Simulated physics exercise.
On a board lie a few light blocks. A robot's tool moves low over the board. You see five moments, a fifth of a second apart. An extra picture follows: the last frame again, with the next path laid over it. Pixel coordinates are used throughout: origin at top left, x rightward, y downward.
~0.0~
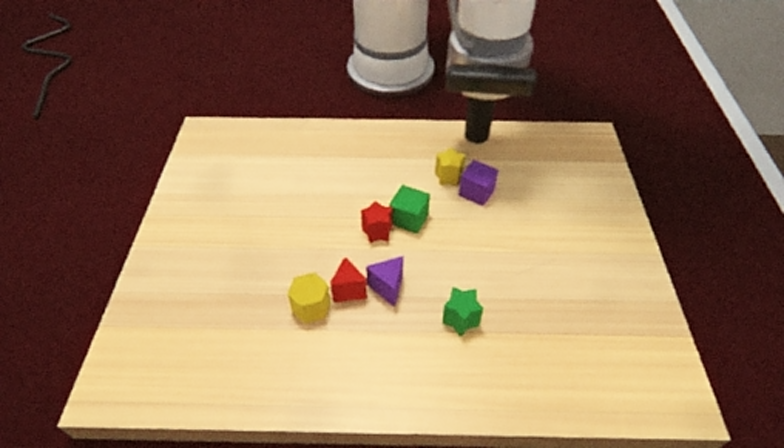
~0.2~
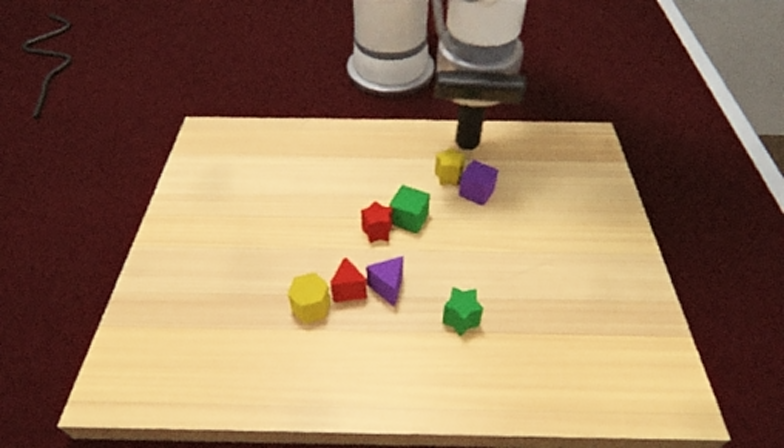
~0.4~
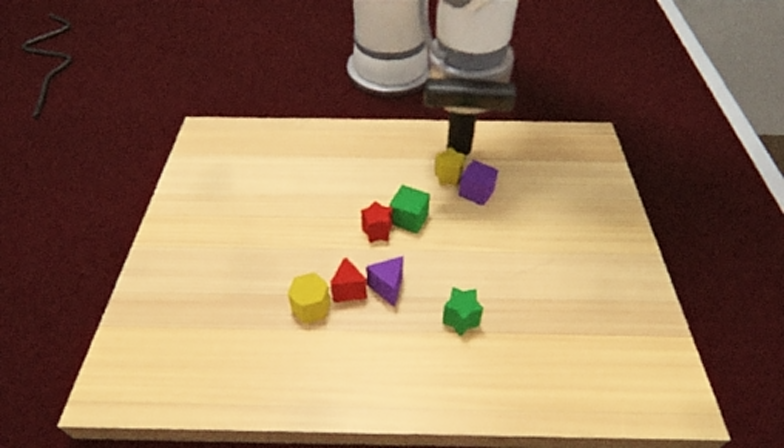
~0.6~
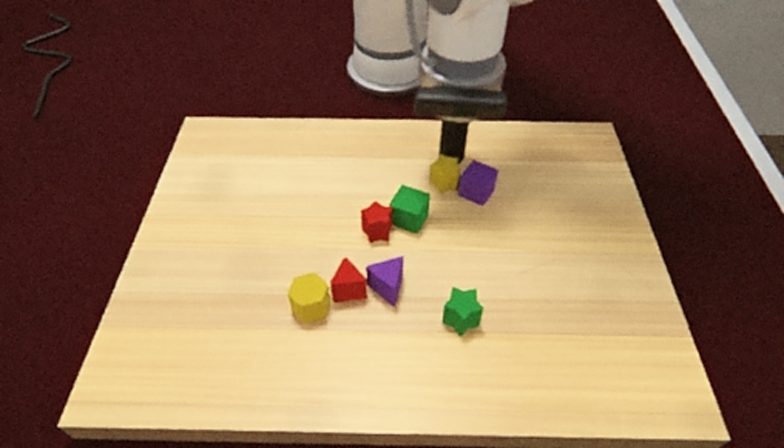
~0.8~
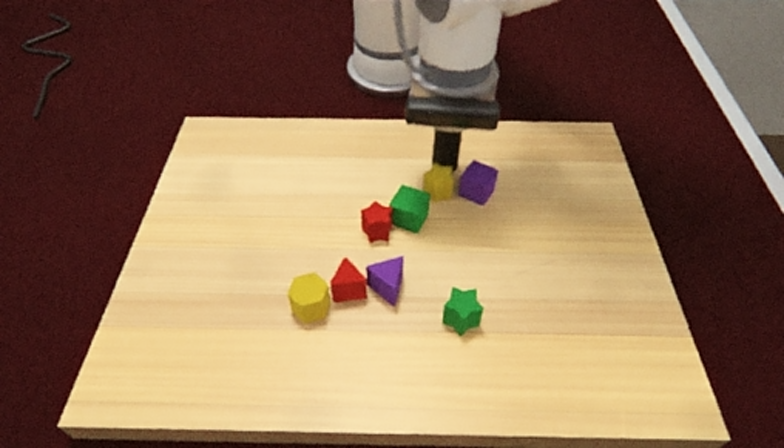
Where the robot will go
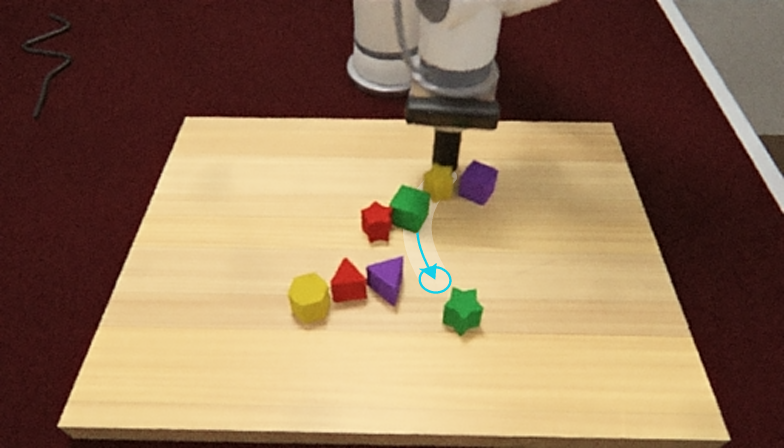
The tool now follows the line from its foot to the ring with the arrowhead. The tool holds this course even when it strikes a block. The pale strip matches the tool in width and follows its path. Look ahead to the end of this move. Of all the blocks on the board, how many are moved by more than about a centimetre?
It moves three or more blocks.
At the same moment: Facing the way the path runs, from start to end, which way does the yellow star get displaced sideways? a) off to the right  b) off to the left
I choose b.
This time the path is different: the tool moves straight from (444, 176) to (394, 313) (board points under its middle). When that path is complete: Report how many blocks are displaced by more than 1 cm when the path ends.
Going by the path, three or more blocks will move.
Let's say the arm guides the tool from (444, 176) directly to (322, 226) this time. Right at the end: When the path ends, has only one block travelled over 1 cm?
Going by the path, yes.
The drawn path runs from (444, 176) over (423, 205) and (419, 240) to (435, 280).
On the path given first. One third of the way, tool at (423, 195); red star at (372, 215); green square at (406, 210), turned 40° clockwise; yellow star at (436, 203), turned 40° anticlockwise.
Two thirds of the way, tool at (419, 232); red star at (362, 221), turned 60° clockwise; green square at (390, 240), turned 80° clockwise; yellow star at (447, 223), turned 105° anticlockwise.
At the end, tool at (436, 271); red star at (362, 221), turned 60° clockwise; purple triangular piece at (387, 275); green square at (388, 245), turned 110° clockwise; yellow star at (450, 227), turned 130° anticlockwise.
